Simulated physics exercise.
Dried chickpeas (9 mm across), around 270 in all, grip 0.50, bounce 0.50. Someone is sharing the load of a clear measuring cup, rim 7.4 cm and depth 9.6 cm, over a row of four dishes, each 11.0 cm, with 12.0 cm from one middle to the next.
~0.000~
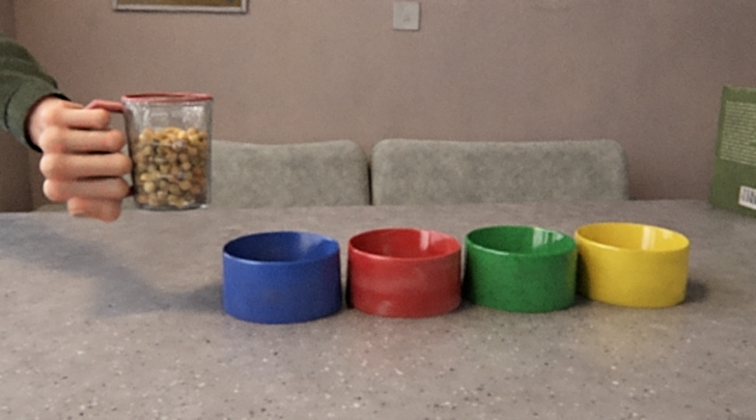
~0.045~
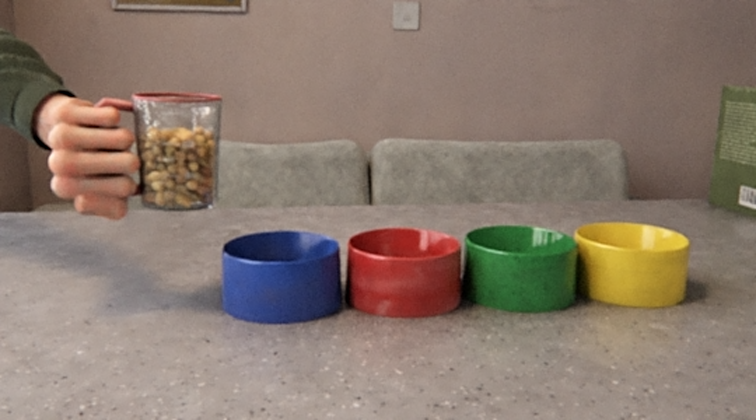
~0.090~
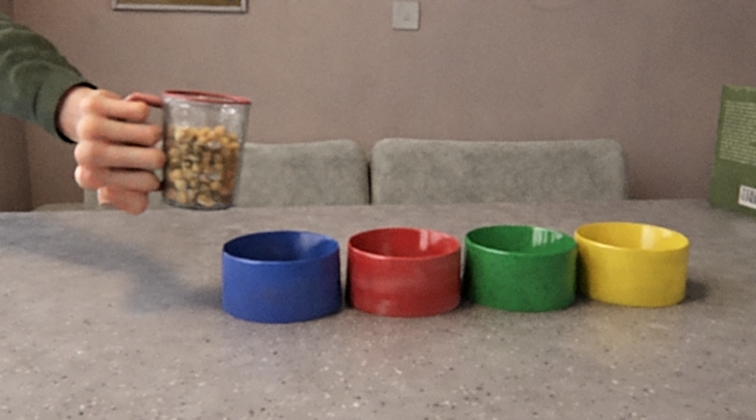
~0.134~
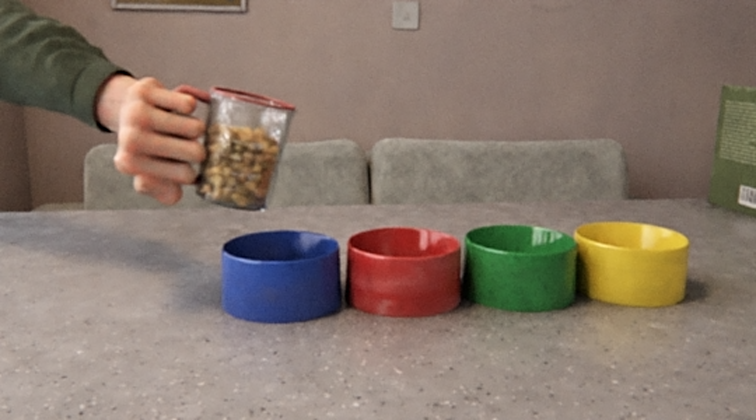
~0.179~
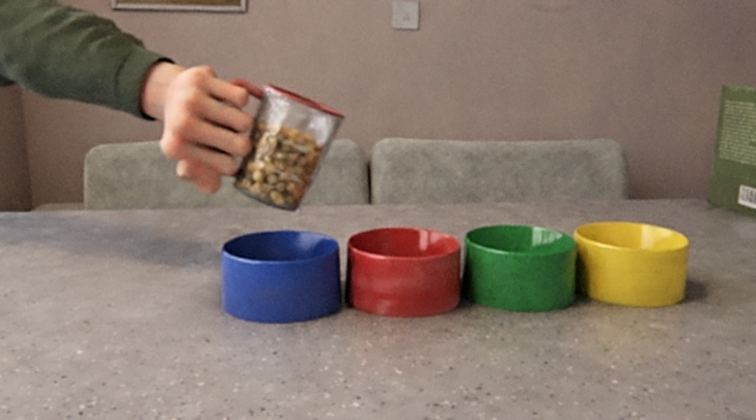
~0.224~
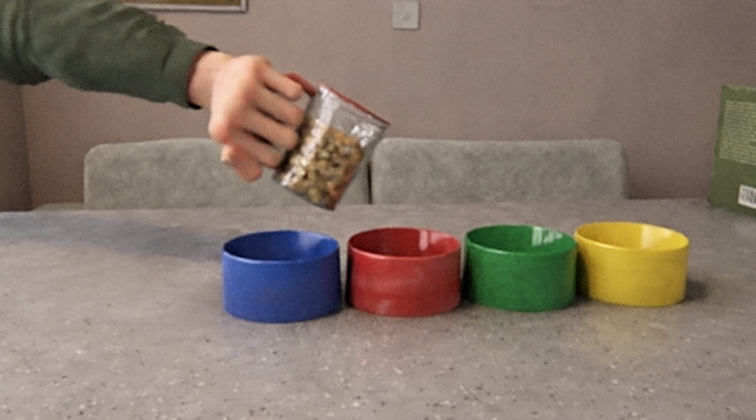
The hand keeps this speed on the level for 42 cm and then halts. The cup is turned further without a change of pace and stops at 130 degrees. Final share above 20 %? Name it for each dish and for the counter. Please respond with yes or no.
Red dish no, blue dish no, green dish no, yellow dish yes, counter yes.
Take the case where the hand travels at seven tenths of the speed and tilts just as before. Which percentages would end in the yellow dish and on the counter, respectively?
Yellow: 90; counter: 10.
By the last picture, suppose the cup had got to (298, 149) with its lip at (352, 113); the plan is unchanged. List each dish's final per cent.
Red 0; blue 0; green 0; yellow 90.
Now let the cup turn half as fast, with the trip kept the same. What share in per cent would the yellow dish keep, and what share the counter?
Then yellow ends at 100 and the counter at 0.
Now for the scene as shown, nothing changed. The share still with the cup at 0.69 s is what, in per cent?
About 35 per cent.
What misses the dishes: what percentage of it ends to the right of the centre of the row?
Fraction on that side: Around 100 %.
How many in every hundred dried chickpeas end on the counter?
45 per cent.
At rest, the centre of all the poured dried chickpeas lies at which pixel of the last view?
Roughly pixel (656, 277).
After 0.50 s, tilt 79 degrees; cup holds 100 %.
After 0.69 s, tilt 114 degrees; cup holds 35 %, yellow 20 %.
After 0.99 s, tilt 130 degrees; cup holds 0 %, yellow 55 %.
At rest (1.5 s), red 0 %, blue 0 %, green 0 %, yellow 55 %, counter 45 %.
